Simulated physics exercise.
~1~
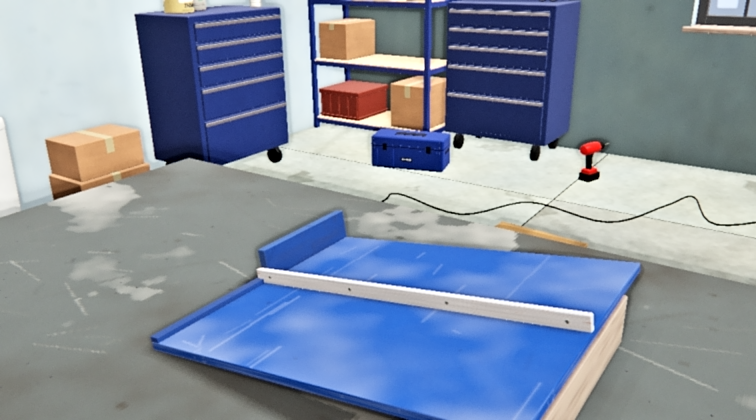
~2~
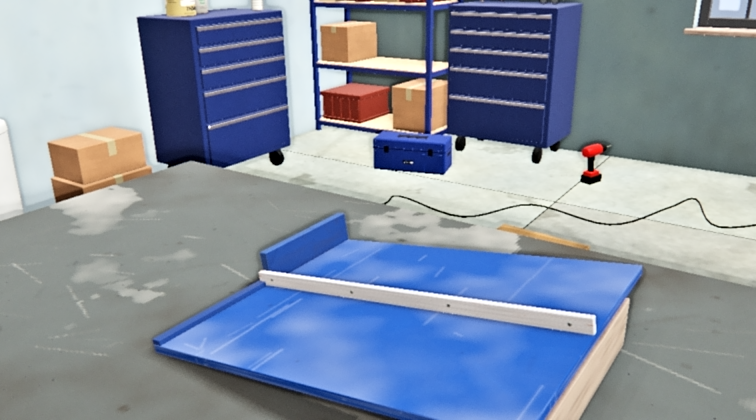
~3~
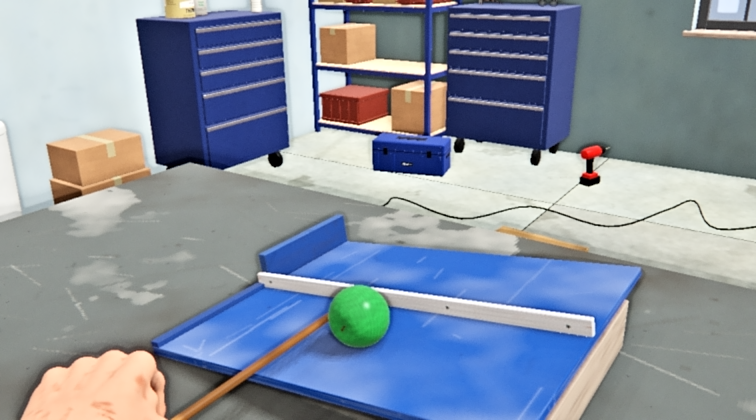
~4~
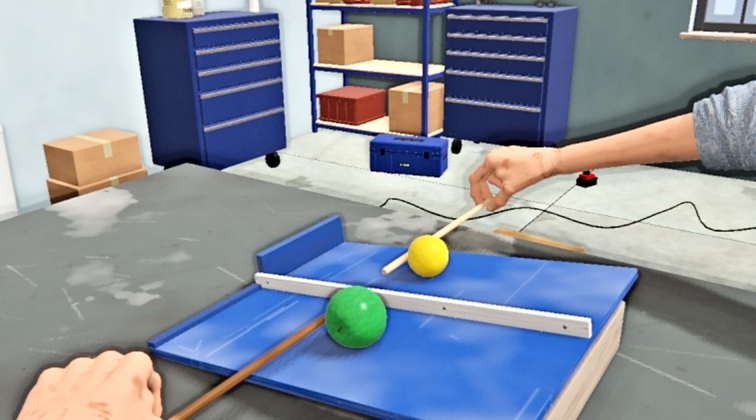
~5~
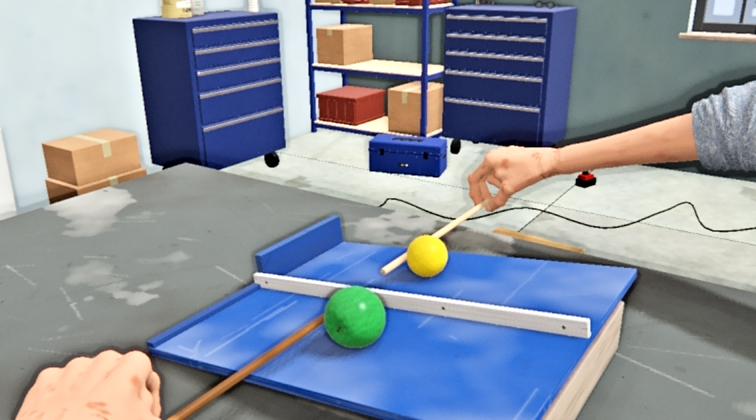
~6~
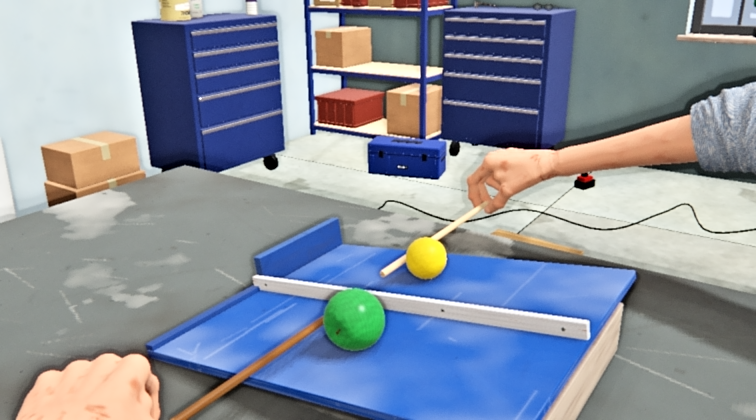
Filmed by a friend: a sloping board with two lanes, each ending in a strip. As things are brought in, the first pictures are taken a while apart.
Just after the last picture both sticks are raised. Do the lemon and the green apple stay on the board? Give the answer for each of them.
Lemon: Stays on; green apple: Goes off.
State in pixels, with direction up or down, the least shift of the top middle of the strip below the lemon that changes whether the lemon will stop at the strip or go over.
Shift approx. 20 px, direction down.
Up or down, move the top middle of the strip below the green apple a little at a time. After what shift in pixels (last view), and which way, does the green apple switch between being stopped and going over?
Shift: Approx. 8 px, direction up.
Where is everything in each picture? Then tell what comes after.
The first frame shows board (396, 289).
The second frame shows board (398, 292).
The third frame shows board (397, 293).
The fourth frame shows held back by the sticks; green apple (356, 317); board (394, 294).
The fifth frame shows held back by the sticks; lemon (427, 256); board (393, 294).
The sixth frame shows held back by the sticks; lemon (426, 258); green apple (354, 319); board (392, 296).
Then, 0.56 s past the last view, lemon rolling on the board near (348, 252); green apple rolling on the board near (265, 305).
Then, 1.06 s past the last view, lemon resting against the strip near (318, 249); green apple off the board near (131, 277).
Finally, the lemon stops on the board, near (318, 249); the green apple rolls off the board.
